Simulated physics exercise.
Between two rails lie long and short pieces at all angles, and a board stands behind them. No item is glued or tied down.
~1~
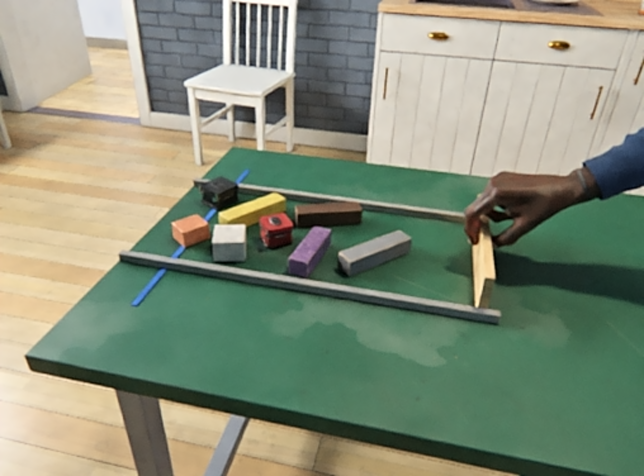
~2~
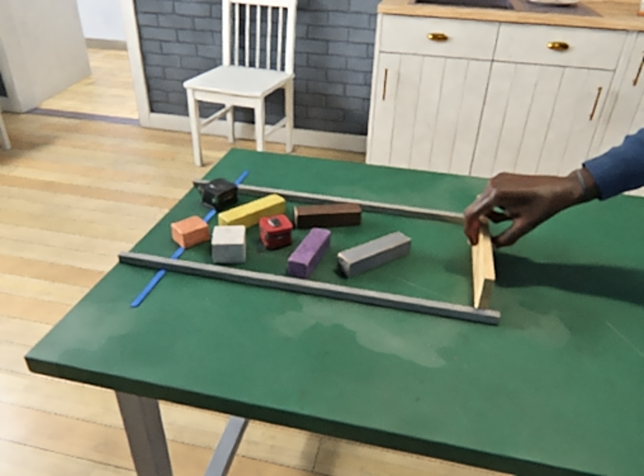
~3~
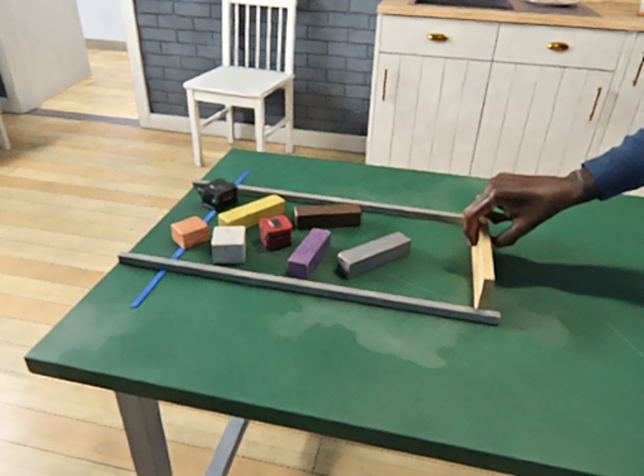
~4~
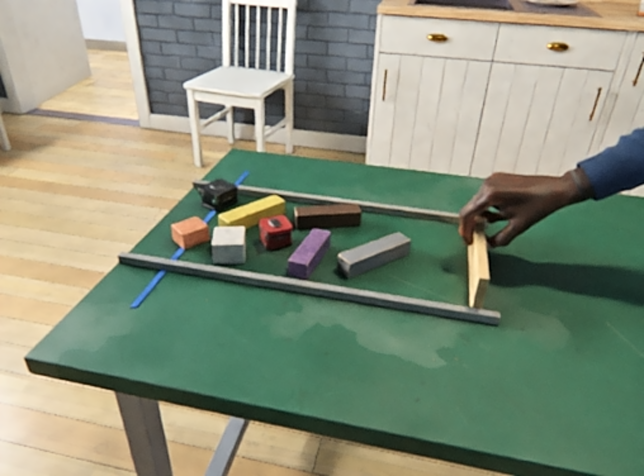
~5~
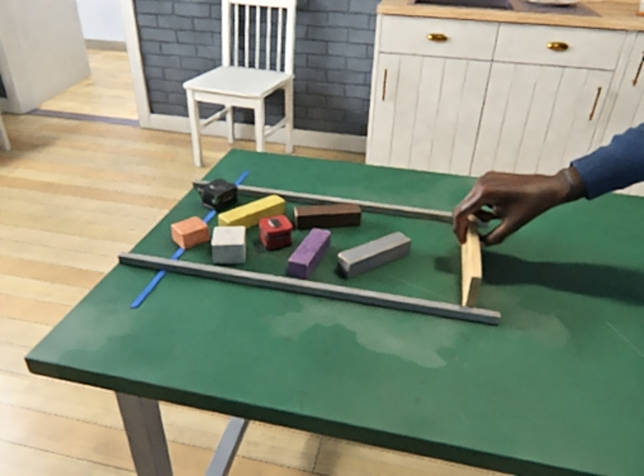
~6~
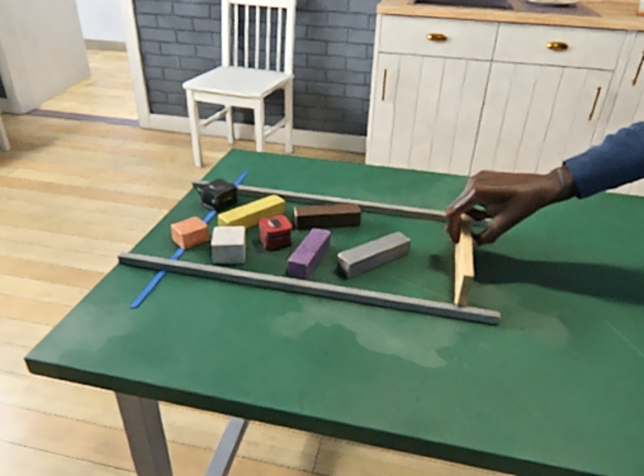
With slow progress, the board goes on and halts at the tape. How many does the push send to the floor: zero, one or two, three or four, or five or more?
Band: Three to four.
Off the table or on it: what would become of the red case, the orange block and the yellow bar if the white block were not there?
I'd say the red case ends up down, the orange block ends up down, and the yellow bar stays where it is.
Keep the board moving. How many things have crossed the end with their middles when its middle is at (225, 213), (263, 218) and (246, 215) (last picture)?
Taking the three positions in turn, the counts come to 1, 0 and 0.
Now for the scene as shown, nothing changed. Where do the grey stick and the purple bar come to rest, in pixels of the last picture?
For the grey stick it's (183, 229), and for the purple bar it's (160, 232).
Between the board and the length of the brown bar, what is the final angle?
I'd put it at about 40°.
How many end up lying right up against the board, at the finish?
Counting them up gives 2.
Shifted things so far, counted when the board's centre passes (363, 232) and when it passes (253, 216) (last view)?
The count is 1 at the first point and 8 at the second.
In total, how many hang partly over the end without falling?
2.
Early on, none off yet; black case at rest near (219, 195); orange block at rest near (190, 233); yellow bar at rest near (253, 214).
A while later, none off yet; black case at rest near (219, 195); orange block at rest near (190, 233); yellow bar travelled a little near (245, 212).
Further along, none off yet; black case travelled a little near (205, 192); orange block travelled about its own width near (149, 230); yellow bar travelled about its own width near (216, 202).
Finally, the number that fall off is three or four; lost, red case, white block, orange block and black case.
